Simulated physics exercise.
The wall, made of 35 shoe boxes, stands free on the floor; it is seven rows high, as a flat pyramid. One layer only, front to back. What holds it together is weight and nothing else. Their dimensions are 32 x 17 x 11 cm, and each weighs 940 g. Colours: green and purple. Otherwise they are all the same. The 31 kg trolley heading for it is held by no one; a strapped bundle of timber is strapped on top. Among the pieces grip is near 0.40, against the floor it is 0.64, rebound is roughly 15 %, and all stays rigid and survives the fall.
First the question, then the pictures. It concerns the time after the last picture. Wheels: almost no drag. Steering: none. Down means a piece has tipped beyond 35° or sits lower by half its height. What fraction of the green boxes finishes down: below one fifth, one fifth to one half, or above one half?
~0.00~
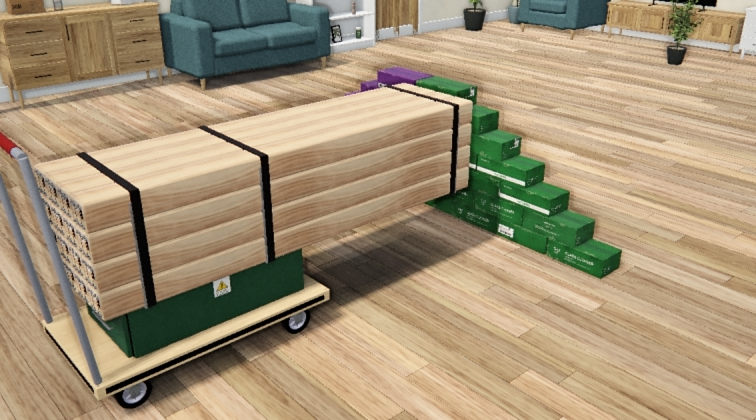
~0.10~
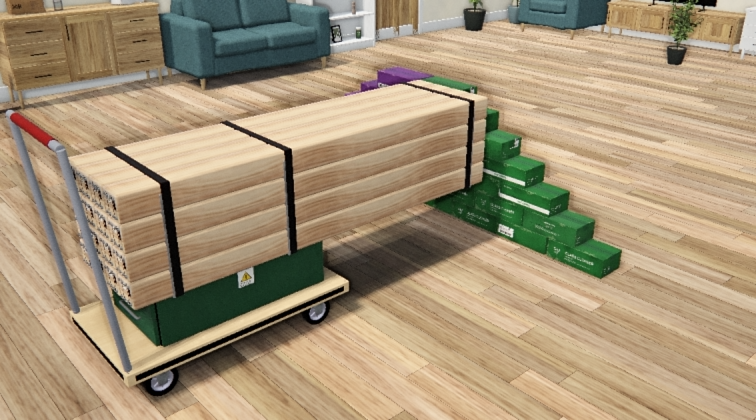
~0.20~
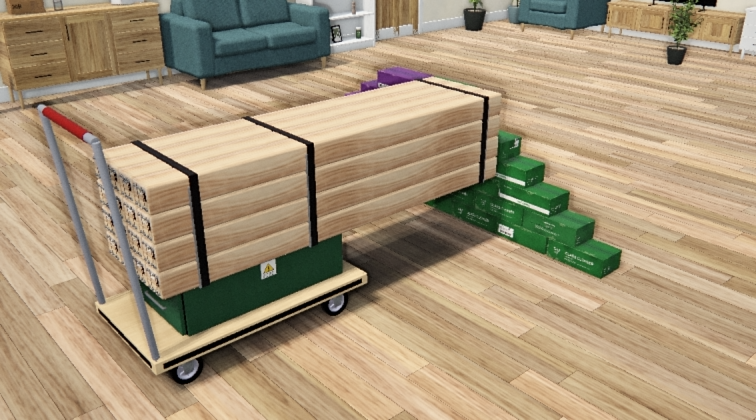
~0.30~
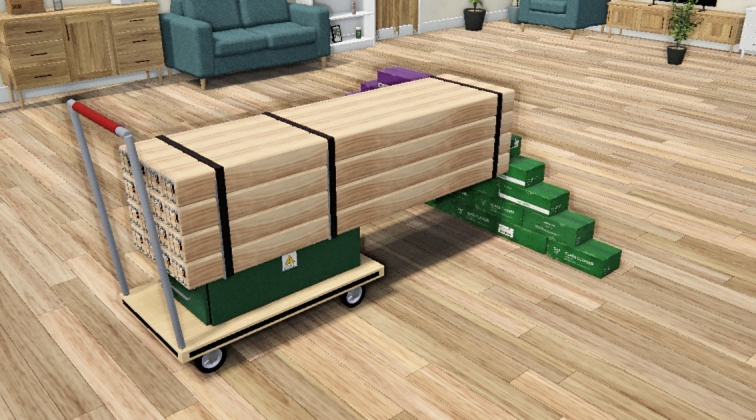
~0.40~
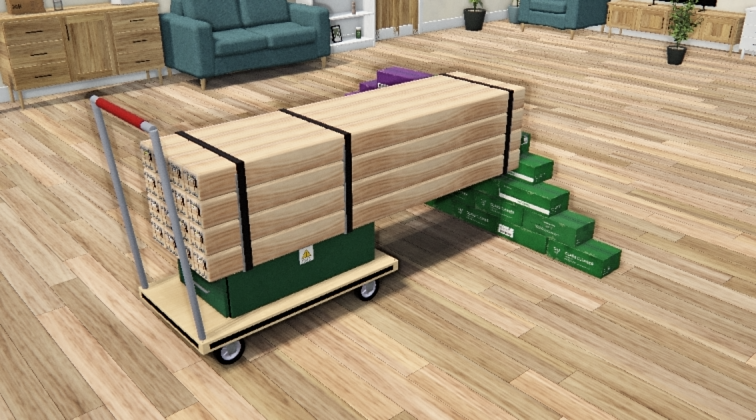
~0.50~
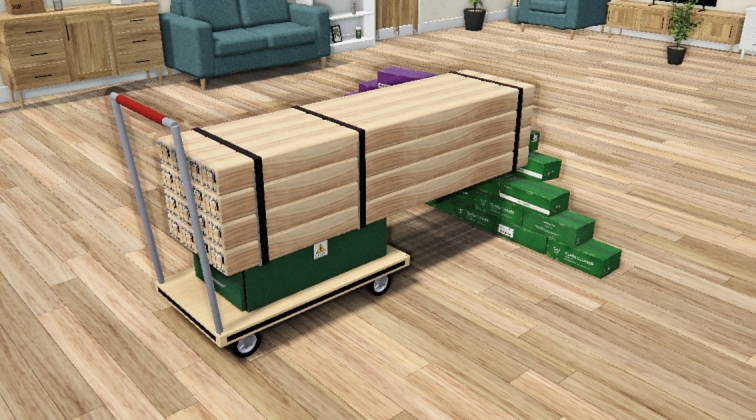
One fifth to one half.
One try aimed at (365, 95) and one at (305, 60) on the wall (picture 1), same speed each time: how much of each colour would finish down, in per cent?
Purple 40 then 0, green 10 then 0 per cent.
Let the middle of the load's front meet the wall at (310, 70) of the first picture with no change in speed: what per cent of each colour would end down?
Result - purple: 0 %; green: 0 %.
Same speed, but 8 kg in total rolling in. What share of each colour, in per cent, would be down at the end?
The split would be purple 0, then green 0 per cent.
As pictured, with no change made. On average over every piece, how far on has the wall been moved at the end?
Around 10 centimetres.
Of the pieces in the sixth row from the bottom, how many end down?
2.
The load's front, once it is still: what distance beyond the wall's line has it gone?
Offset past line: Approx. 100 cm.
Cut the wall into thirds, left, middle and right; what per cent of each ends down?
I'd put it at 0 % left, 40 % middle and 20 % right.
After 0.64 s, load 24 cm past the wall's line, still rolling; 3 of the 19 green boxes down (3 of 35 in all colours); top green box leaning 10°; top purple box leaning 9°.
After 0.88 s, load 38 cm past the wall's line, still rolling; 7 of the 19 green boxes down (7 of 35 in all colours); top green box leaning 51°, 21 cm lower; top purple box leaning 28°.
After 1.32 s, load 61 cm past the wall's line, still rolling; 7 of the 19 green boxes down (8 of 35 in all colours); top green box upside down; top purple box upside down.
At rest (2.7 s), load 98 cm past the wall's line, stopped; 7 of the 19 green boxes down (8 of 35 in all colours); top green box upside down; top purple box upside down. That is 37 per cent. As the last picture would show them, middles, top green box near (440, 151), top purple box near (440, 140).
